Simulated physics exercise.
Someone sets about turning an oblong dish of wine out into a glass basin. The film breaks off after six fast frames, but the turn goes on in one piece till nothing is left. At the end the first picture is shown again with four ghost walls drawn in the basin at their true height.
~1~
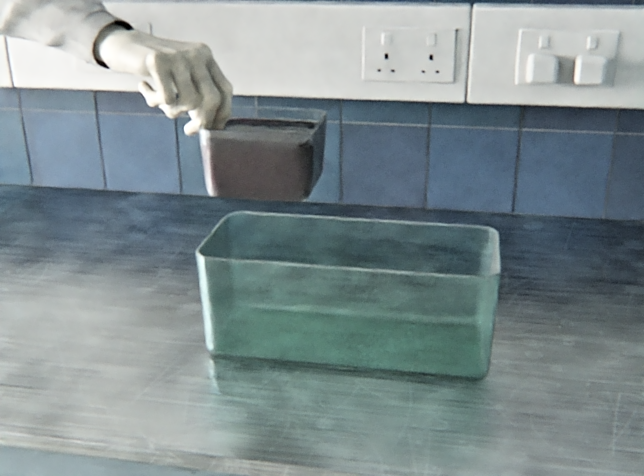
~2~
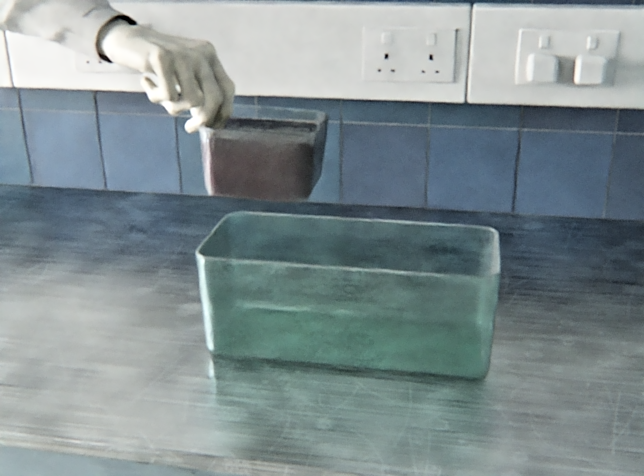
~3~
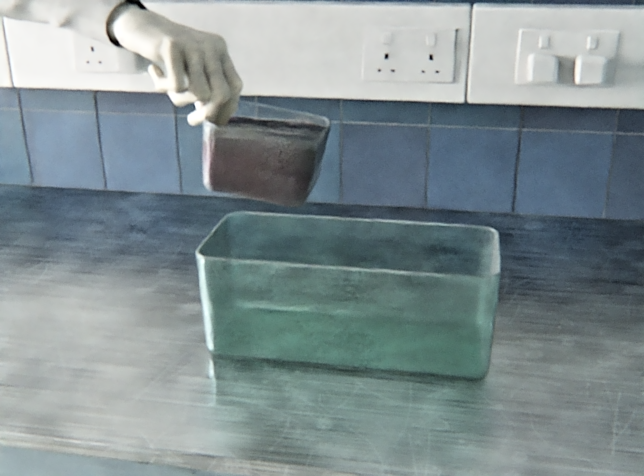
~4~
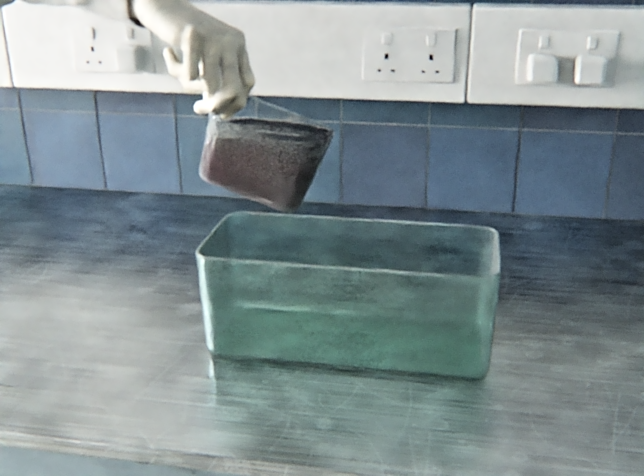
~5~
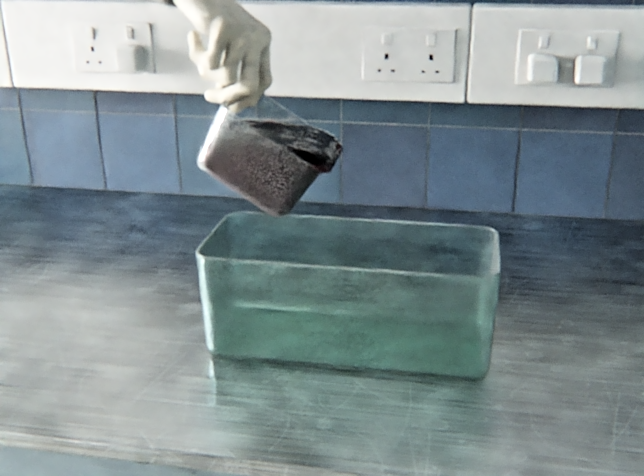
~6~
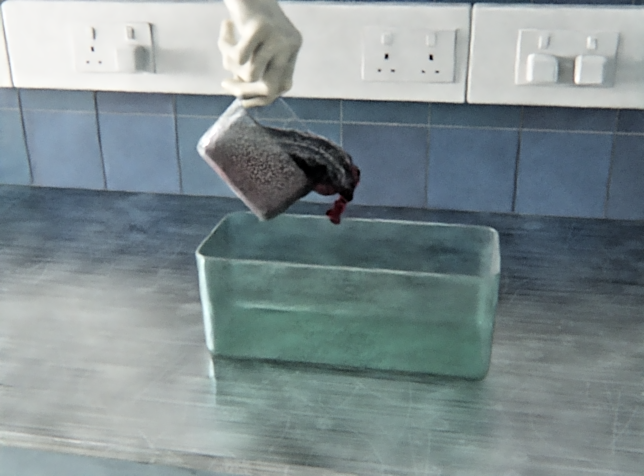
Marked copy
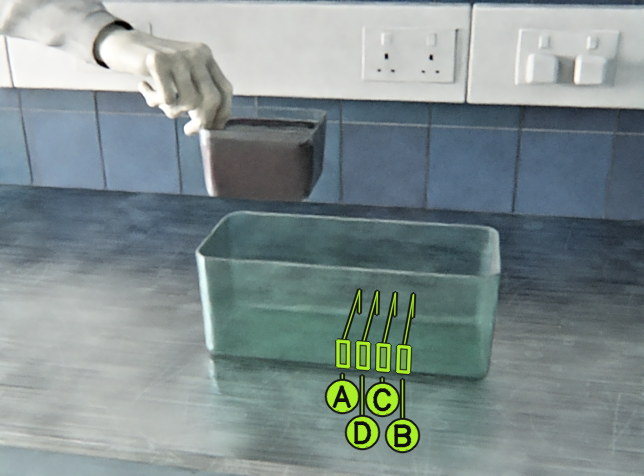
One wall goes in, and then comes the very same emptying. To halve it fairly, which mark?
D.
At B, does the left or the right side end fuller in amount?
More ends on the left.
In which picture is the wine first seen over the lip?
Picture 5.
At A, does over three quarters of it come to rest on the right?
No.
In lime, A at (342, 374); B at (402, 379); C at (382, 378); D at (362, 376).
For position A, about 35 % ends left of the wall and 64 % right of it.
For position B, about 77 % ends left of the wall and 20 % right of it; 3 % is lost outside.
For position C, about 64 % ends left of the wall and 31 % right of it; 5 % is lost outside.
For position D, about 51 % ends left of the wall and 47 % right of it.
